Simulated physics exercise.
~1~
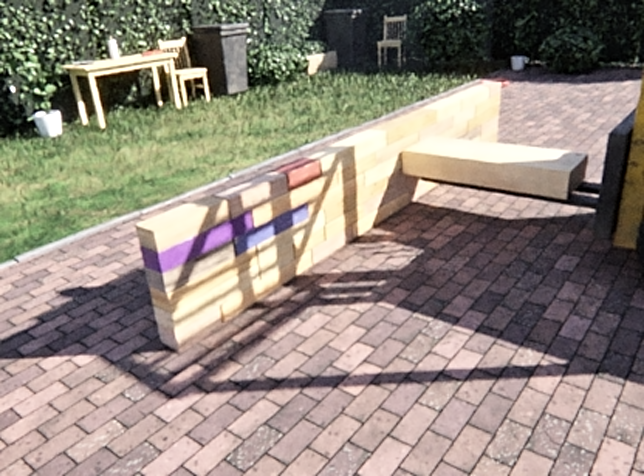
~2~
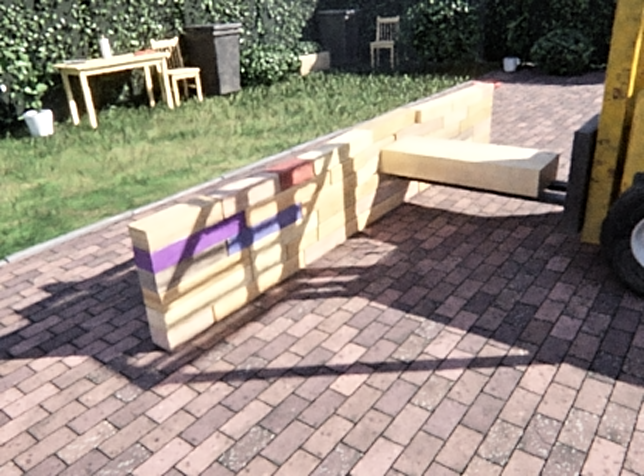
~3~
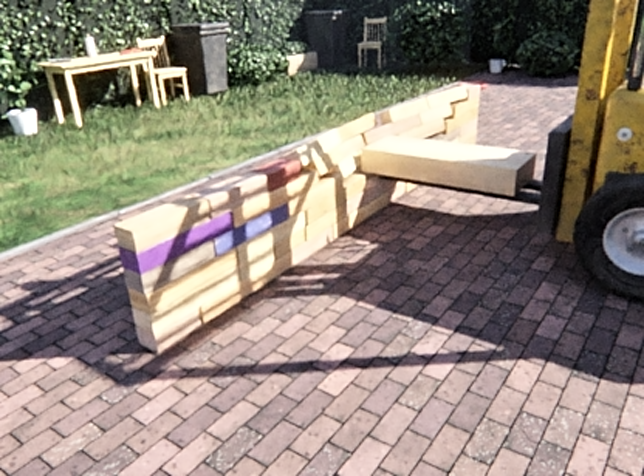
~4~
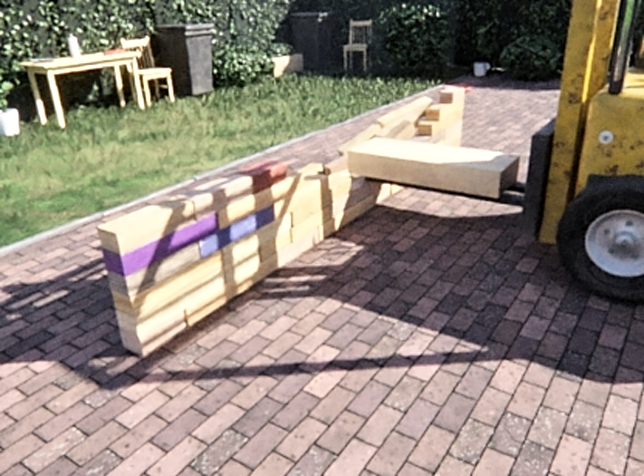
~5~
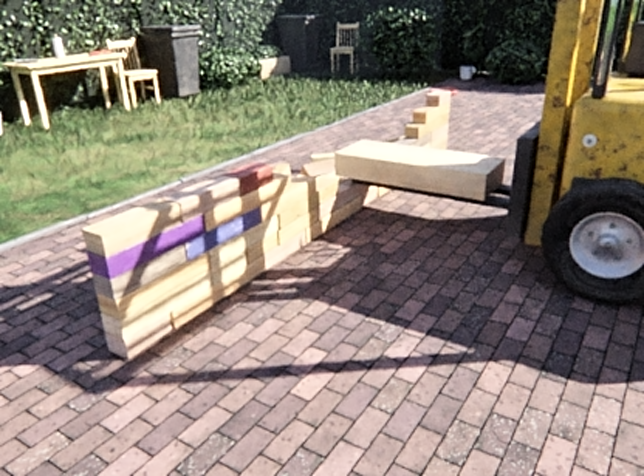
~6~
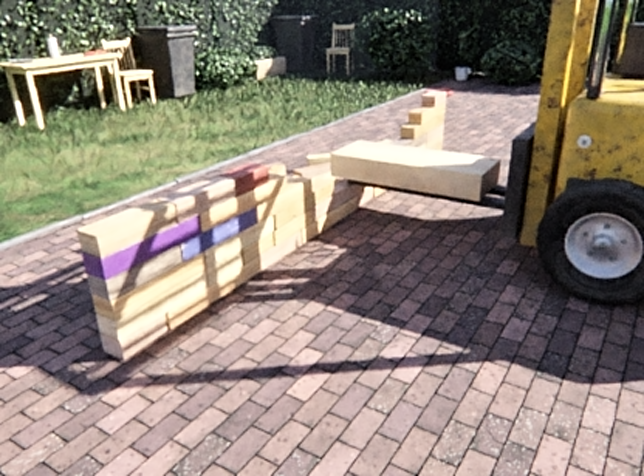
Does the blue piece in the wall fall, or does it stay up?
The blue piece stays up, still in its place in the near part of the wall after the section farther back has collapsed.
